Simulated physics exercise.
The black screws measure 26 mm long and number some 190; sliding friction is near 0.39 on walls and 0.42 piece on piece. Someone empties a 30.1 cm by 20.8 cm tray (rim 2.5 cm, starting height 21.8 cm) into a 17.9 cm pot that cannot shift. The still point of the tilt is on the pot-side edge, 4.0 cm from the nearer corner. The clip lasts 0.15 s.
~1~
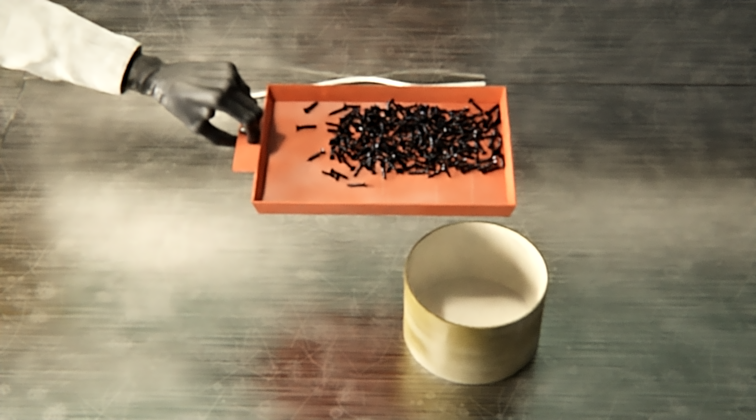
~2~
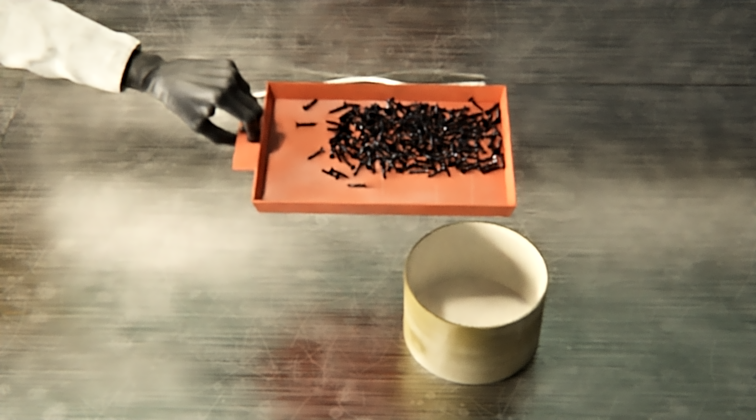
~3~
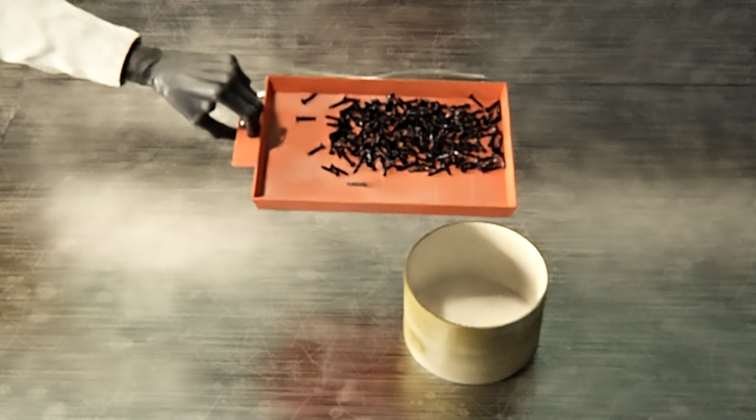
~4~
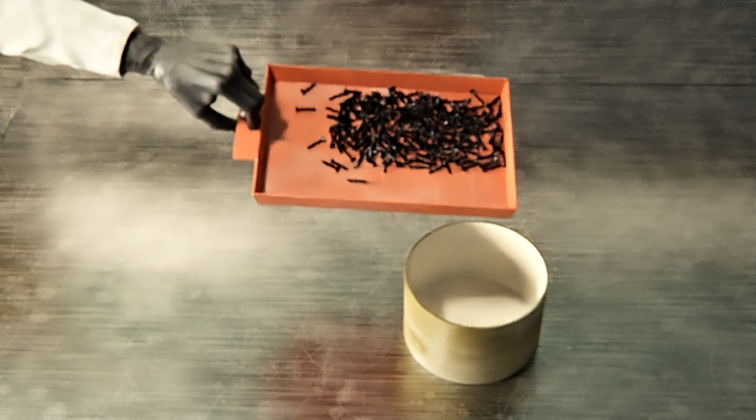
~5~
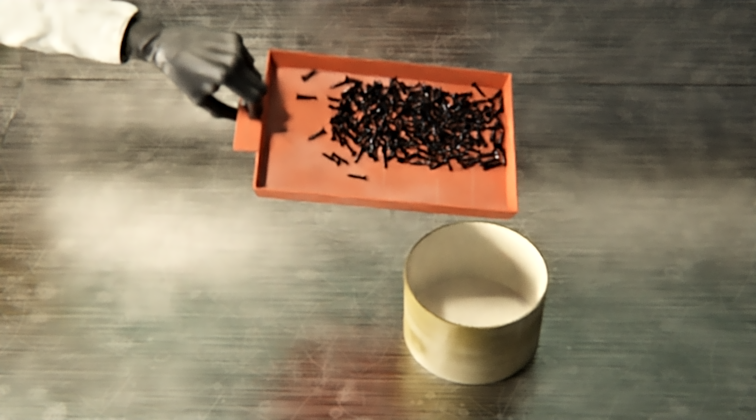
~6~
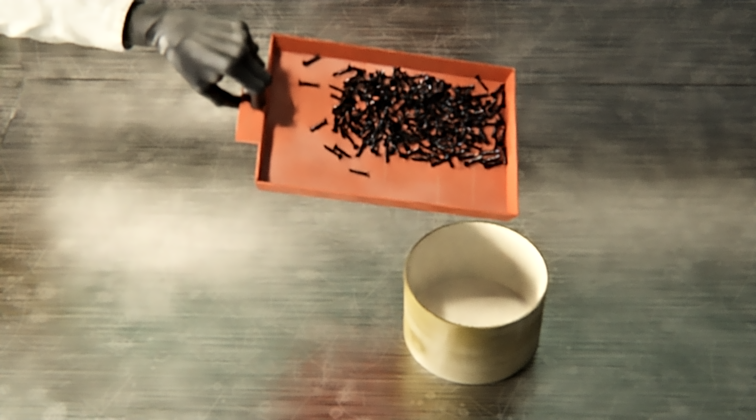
At first, a gloved hand holds an orange tray of small black screws nearly level above and behind a cream-coloured round pot on a streaked grey surface. The hand then gradually raises the tray's left and far side, tilting it toward its right front corner, while the screws stay clustered on it.
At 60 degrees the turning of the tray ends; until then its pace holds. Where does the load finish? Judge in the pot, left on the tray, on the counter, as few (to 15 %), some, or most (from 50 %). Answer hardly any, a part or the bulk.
Pot a part, tray a part, counter a part.
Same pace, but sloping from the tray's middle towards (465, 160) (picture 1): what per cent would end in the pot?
Some 5 per cent.
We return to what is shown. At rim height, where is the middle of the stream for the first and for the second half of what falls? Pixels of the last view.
At about (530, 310), then at (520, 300).
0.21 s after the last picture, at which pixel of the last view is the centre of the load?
At about (459, 116).
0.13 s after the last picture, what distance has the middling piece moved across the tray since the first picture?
Some 0 cm.
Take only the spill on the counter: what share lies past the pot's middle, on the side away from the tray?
About 100 per cent.
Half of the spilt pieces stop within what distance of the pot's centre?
About 22 cm.
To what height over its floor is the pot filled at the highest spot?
Some 2.0 cm.
Then, 0.13 s after the last picture, tilt 42 degrees; the tray holds 100 %, the pot 0 %.
Then, 0.21 s after the last picture, tilt 56 degrees; the tray holds 100 %, the pot 0 %.
Then, 0.43 s after the last picture, tilt 60 degrees; the tray holds 70 %, the pot 0 %.
In the end, pot 40 %, tray 30 %, counter 30 %.
